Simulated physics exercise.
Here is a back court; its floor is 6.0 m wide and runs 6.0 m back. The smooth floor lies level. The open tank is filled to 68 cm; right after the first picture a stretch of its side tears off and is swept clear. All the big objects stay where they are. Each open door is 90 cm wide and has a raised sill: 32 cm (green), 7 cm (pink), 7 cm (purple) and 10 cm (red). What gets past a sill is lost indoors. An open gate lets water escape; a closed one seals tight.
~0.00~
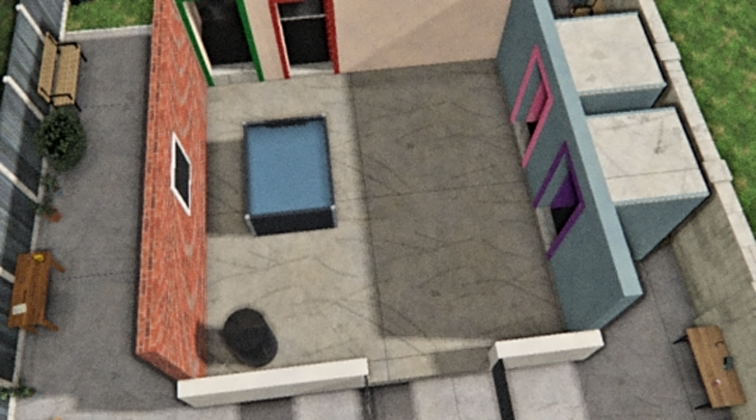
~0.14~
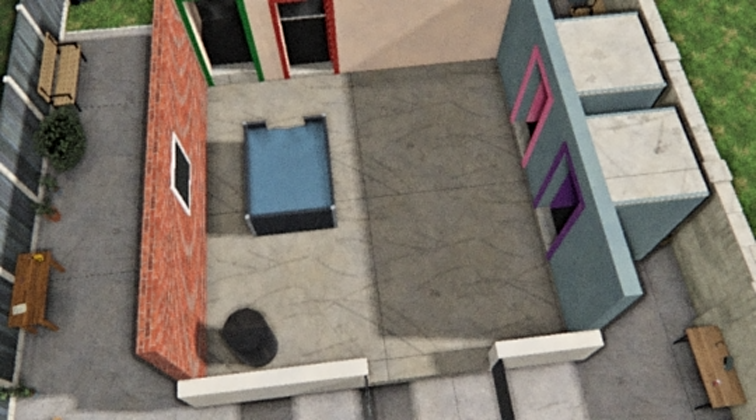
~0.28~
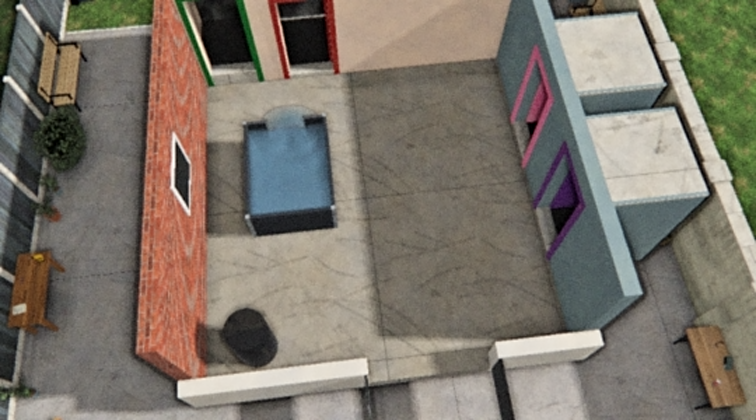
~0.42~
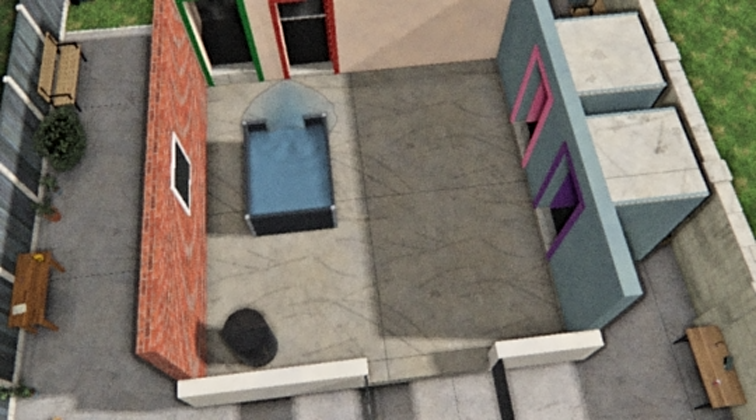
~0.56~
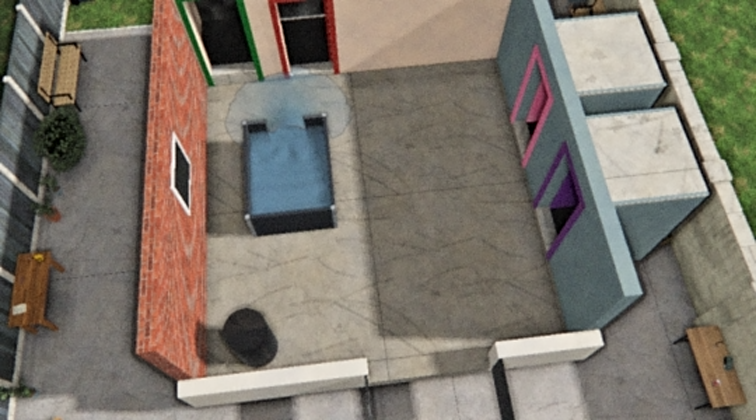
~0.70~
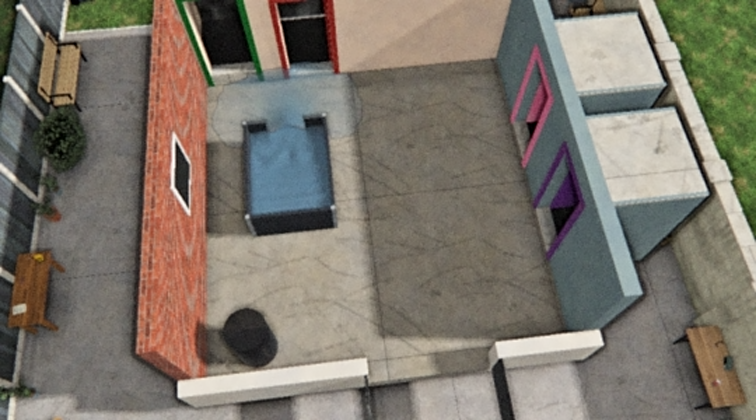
Water slips through a gap in the far side of an open blue tank and spreads in a thin, widening sheet over the pale floor behind it, towards the green-edged and red-edged doorways. The walled court is seen from high above, between a red brick wall on the left and a blue-grey wall with pink and purple openings. A dark round object sits near the low white front wall, and the camera stays still.
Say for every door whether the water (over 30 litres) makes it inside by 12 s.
The water let in: At the green door it stays under the limit; at the pink door it keeps below the limit; at the purple door it stays under the limit; at the red door it passes the limit.
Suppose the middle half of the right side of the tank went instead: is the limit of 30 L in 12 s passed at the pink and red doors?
Against that limit: Pink past it, red not over.
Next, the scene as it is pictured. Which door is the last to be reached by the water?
The purple one.
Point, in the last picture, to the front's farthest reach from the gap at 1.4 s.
Near (418, 69).
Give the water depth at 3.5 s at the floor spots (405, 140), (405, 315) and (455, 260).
About 1, 0 and 0 cm.
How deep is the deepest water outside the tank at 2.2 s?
Up to some 32 cm.
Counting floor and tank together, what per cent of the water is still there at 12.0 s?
Some 80 per cent remains.
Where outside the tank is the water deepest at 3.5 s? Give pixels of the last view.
Near (279, 83).
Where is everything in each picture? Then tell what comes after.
The first frame shows still water, 68 cm deep, in the open tank at (288, 167).
In the second frame, water pours out on the open tank's far side and has run 0.5 m, to a hidden place; typically 10 cm deep outside, 68 cm at the open tank's back.
In the third frame, the front is at (280, 109), 0.8 m from the gap on the open tank's far side; 0.7 m2 of floor is under water; 68 cm left at the back of the open tank.
In the fourth frame, the front is at (291, 84), 1.4 m from the gap on the open tank's far side; 1.8 m2 of floor is under water; 68 cm left at the back of the open tank.
In the fifth frame, water pours out on the open tank's far side and has run 1.7 m, to (292, 69); typically 5 cm deep outside, 62 cm at the open tank's back.
In the sixth frame, water pours out on the open tank's far side and has run 1.9 m, to (343, 74); typically 5 cm deep outside, 57 cm at the open tank's back.
After 1.4 s water covers 15 % of the floor and is deepest (44 cm) near (208, 90); green door 24 cm at the sill, 0 L in, pink door not reached, purple door not reached, red door 27 cm at the sill, 72 L in.
After 2.2 s water covers 20 % of the floor and is deepest (32 cm) near (217, 89); green door 28 cm at the sill, 1 L in, pink door not reached, purple door not reached, red door 25 cm at the sill, 159 L in.
After 3.5 s water covers 40 % of the floor and is deepest (24 cm) near (279, 83); green door 20 cm at the sill, 1 L in, pink door 5 cm at the sill, 0 L in, purple door not reached, red door 20 cm at the sill, 224 L in.
After 7.0 s water covers 75 % of the floor and is deepest (14 cm) near (208, 387); green door 12 cm at the sill, 1 L in, pink door 6 cm at the sill, 0 L in, purple door 3 cm at the sill, 0 L in, red door 11 cm at the sill, 277 L in.
After 12.0 s water covers 95 % of the floor and is deepest (7 cm) near (208, 376); green door 6 cm at the sill, 1 L in, pink door 3 cm at the sill, 0 L in, purple door 5 cm at the sill, 0 L in, red door 5 cm at the sill, 279 L in.
